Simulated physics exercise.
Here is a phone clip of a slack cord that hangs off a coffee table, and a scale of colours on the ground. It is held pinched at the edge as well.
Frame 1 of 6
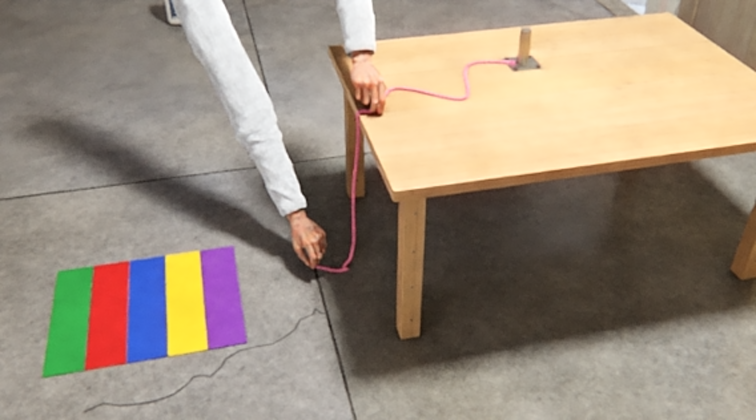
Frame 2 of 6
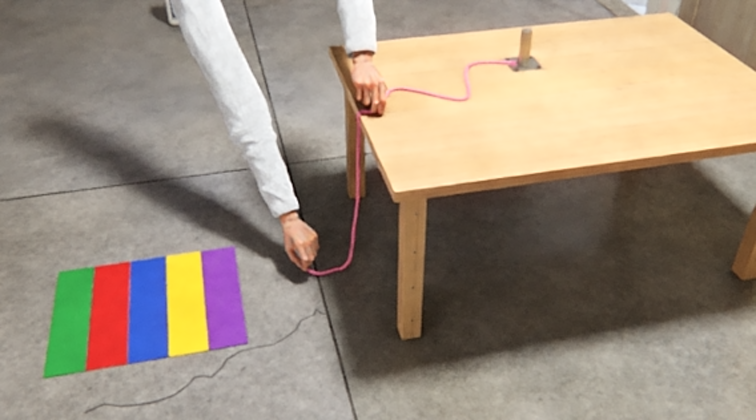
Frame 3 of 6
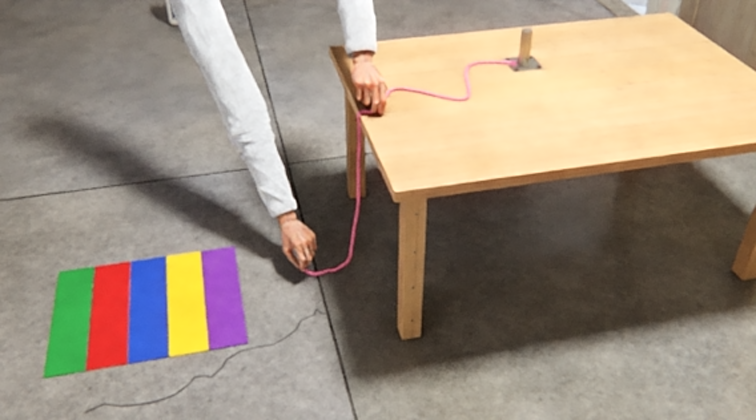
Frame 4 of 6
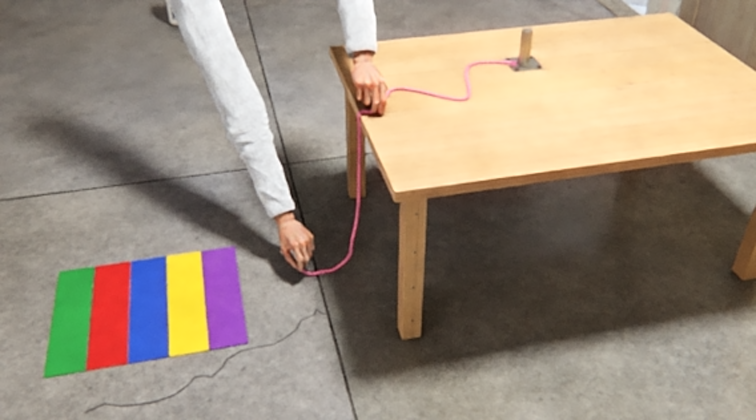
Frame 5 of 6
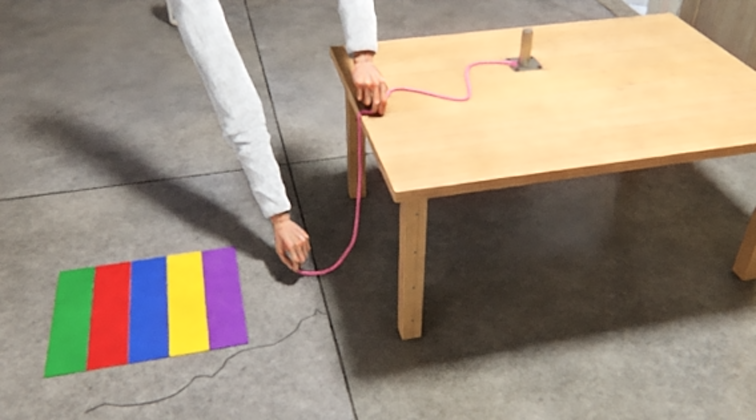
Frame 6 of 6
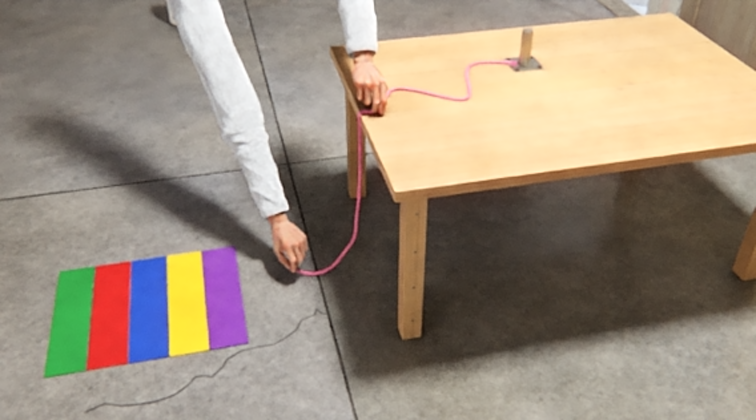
A person pins a pink cord at the table's edge and slowly draws its lower end left.
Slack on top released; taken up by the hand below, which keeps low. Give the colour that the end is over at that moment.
The end is over red.
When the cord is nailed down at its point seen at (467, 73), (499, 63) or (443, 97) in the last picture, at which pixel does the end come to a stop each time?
(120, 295), (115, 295), (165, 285).
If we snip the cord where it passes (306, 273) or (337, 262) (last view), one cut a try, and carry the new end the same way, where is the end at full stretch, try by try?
About (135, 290), then (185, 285).
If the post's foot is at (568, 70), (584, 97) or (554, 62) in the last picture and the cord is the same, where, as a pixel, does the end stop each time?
In that order: (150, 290), (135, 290) and (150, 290).
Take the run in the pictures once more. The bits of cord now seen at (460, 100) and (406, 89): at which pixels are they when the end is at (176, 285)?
First at (408, 92), next at (358, 109).
Early on, end near (176, 285); over yellow.
Midway, end near (131, 292); over blue.
At the end of the slack, end near (105, 296); over red. It gets as far as the red strip.
